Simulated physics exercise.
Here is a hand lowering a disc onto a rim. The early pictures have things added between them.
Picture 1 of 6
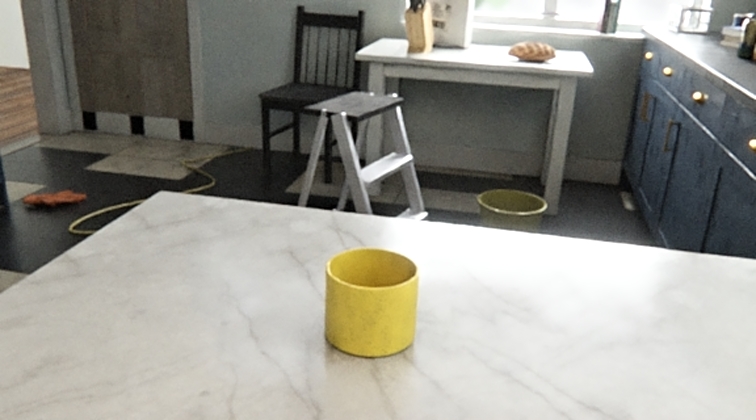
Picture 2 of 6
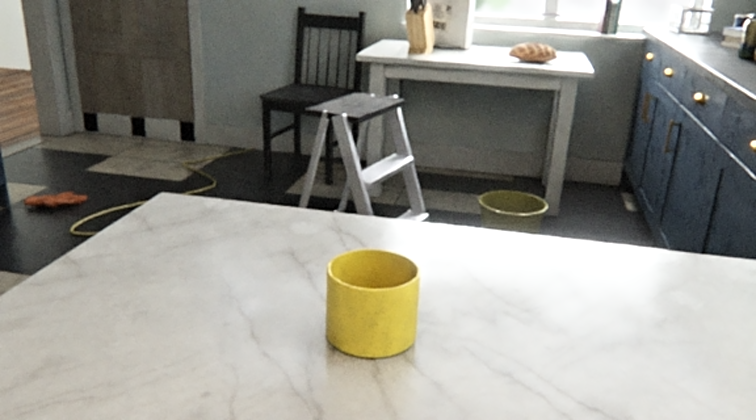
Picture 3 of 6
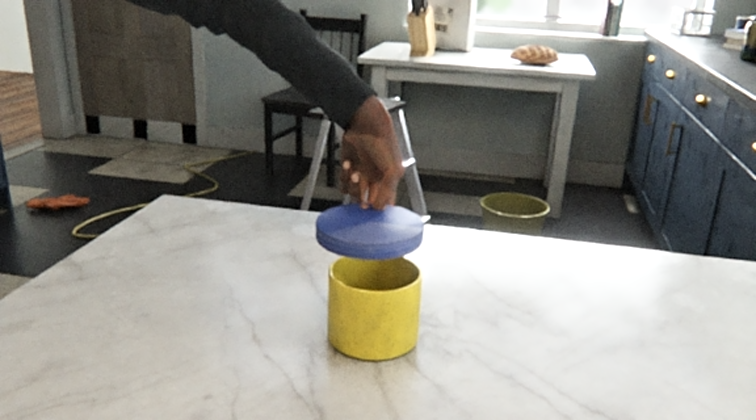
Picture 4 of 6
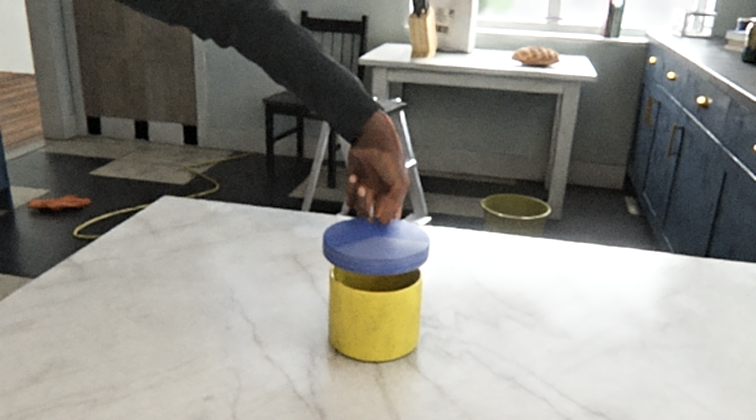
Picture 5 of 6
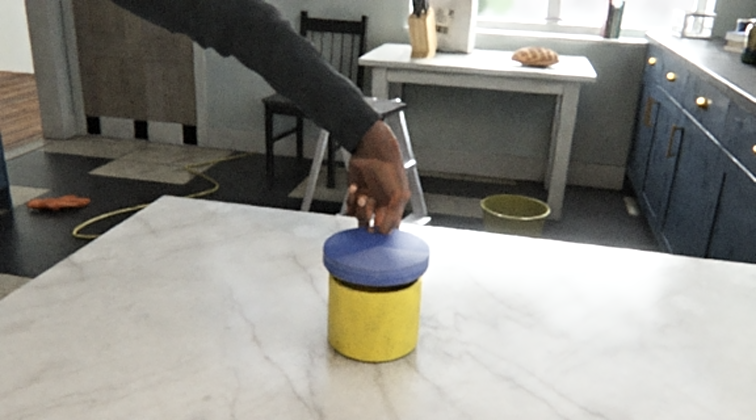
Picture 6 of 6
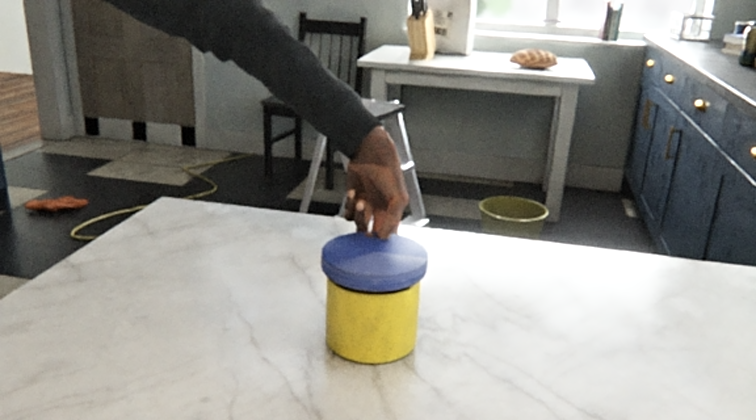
A hand lowers a blue disc onto the rim of a yellow mug on a marble table.
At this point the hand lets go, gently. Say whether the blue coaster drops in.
In this case the blue coaster bridges the mouth.
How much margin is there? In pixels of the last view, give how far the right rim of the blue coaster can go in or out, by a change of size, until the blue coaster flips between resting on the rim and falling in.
8 pixels to the left.
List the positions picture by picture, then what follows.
In the first frame, mug (371, 300).
In the second frame, mug (372, 302).
In the third frame, still on the way; blue coaster (369, 230); mug (374, 304).
In the fourth frame, still on the way; blue coaster (376, 244); mug (375, 305).
In the fifth frame, still on the way; blue coaster (376, 254); mug (374, 305).
In the sixth frame, in place, still held; blue coaster (375, 259); mug (372, 307).
Then, 0.10 s later than the last frame, blue coaster moving near (374, 266).
Then, 0.28 s later than the last frame, blue coaster sitting on the rim near (374, 266).
When it is over, the blue coaster works as a lid, near (374, 266).
